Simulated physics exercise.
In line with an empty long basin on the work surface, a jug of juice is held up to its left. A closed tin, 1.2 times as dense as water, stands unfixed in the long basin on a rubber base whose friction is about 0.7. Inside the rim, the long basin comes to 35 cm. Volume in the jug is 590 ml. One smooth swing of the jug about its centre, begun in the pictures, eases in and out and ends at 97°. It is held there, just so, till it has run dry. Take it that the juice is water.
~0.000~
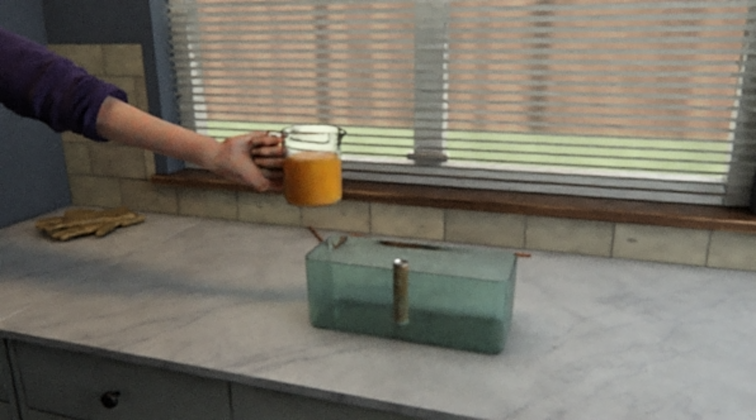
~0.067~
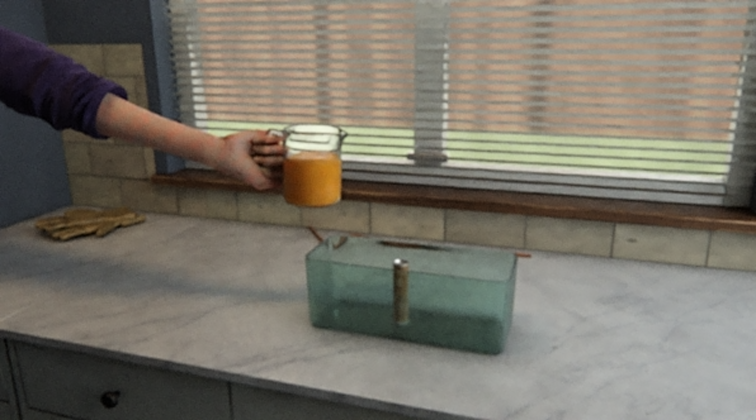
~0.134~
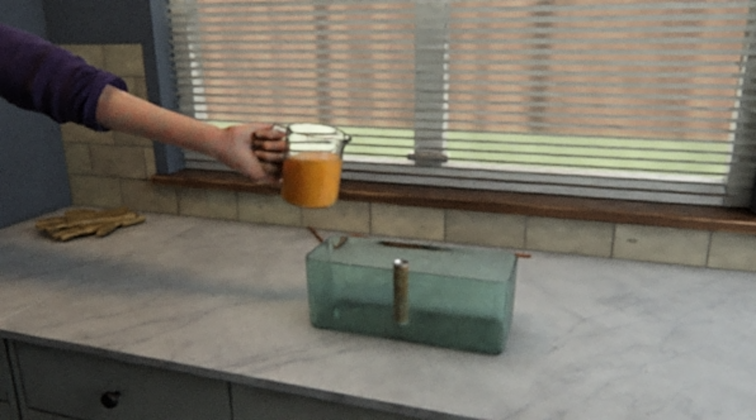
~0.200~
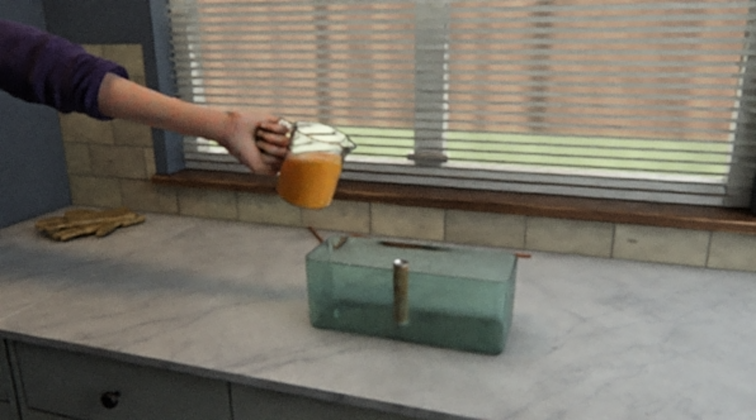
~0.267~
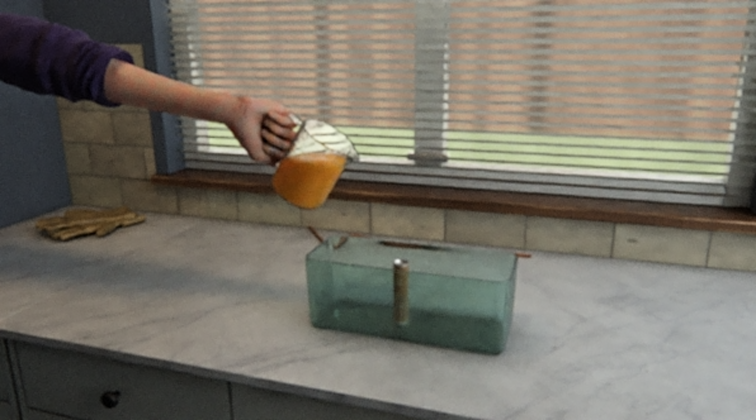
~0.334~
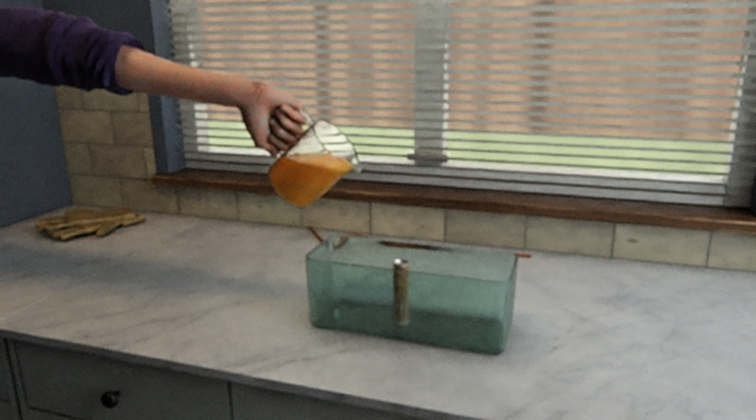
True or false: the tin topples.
True.
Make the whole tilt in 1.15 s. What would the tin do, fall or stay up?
So the tin will tip over.
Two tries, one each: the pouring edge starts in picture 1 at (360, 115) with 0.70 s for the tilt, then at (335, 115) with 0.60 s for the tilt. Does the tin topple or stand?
Trial 1 - tin stays standing; trial 2 - tin tips.
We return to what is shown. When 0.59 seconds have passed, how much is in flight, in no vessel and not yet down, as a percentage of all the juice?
About 24 per cent.
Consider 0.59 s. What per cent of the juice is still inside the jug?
Close to 70 percent of the liquid remains at that time.
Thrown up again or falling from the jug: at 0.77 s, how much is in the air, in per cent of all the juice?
Roughly 20 %.
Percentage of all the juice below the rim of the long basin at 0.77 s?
Some 52 per cent.
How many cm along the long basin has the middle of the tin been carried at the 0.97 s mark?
Measured centre to centre, about 10 cm.
After 0.59 s the tilt is 93° and 69 per cent is still to pour; the tin stands where it began.
After 0.77 s the tilt is 97° and 28 per cent is still to pour; the tin stands 3 cm from where it began.
After 0.97 s the tilt is 97° and 11 per cent is still to pour; the tin lies on its side.
After 1.18 s the tilt is 97° and 4 per cent is still to pour; the tin lies on its side.
In the end the tin lies on its side.
